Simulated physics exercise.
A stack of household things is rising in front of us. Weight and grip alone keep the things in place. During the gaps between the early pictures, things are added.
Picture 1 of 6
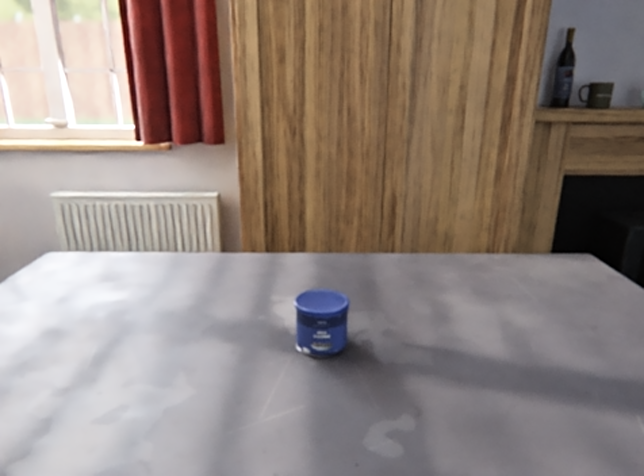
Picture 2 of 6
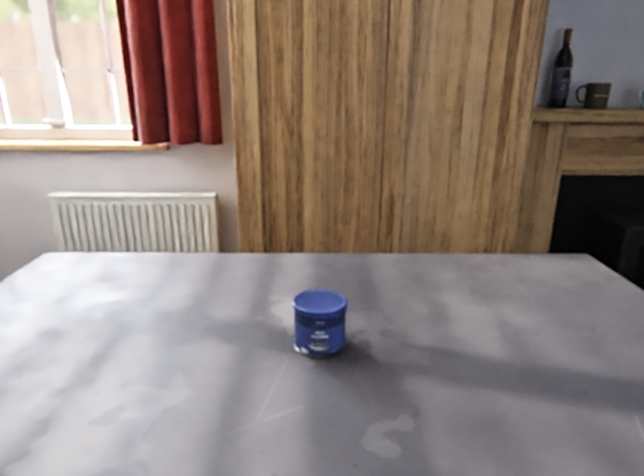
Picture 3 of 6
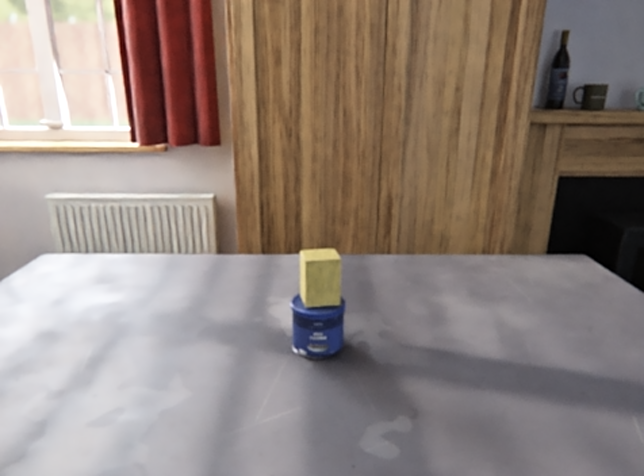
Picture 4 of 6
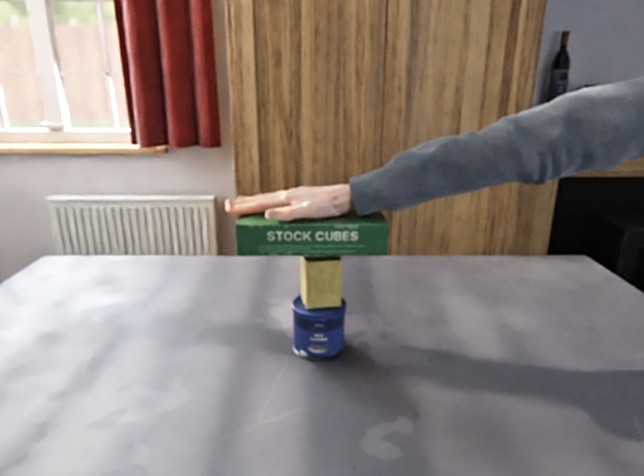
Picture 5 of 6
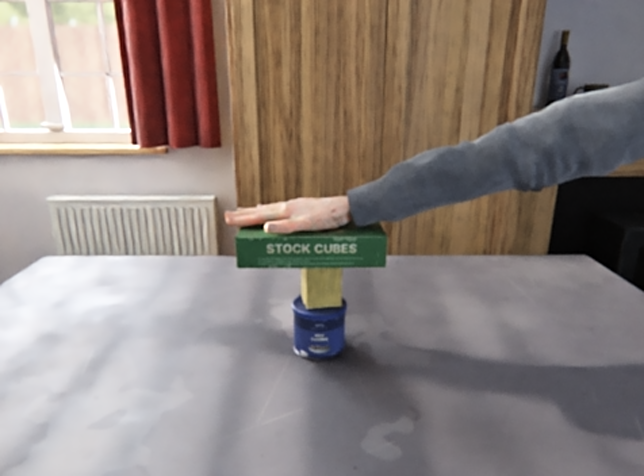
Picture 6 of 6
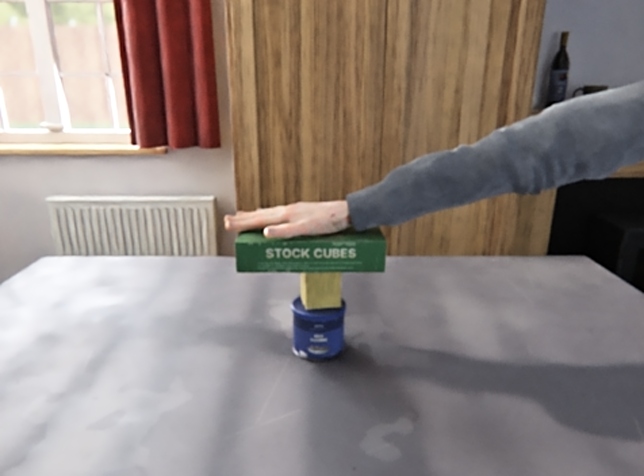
The footage shows a blue tin on a grey table, then a yellow block on top of it, and then a hand reaching from the right, lowering a green stock cubes box slightly onto the block and resting on it.
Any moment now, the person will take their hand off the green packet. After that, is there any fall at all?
No, none.
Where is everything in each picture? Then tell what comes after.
The last thing is not in view yet; blue tin (322, 323), in the first frame.
The last thing is not in view yet; blue tin (320, 323), in the second frame.
The last thing is not in view yet; blue tin (318, 324), in the third frame.
Still above its spot; green packet (313, 226); blue tin (319, 325), in the fourth frame.
Still above its spot; green packet (312, 237); blue tin (319, 325), in the fifth frame.
In place under the hand; green packet (311, 242); blue tin (319, 326), in the sixth frame.
Then, 0.30 s past the last view, nothing moves.
Then, 0.70 s past the last view, green packet resting near (311, 242).
Finally, all 3 still in place. Final places as the last picture's camera would see them, green packet near (311, 242). The pile holds.
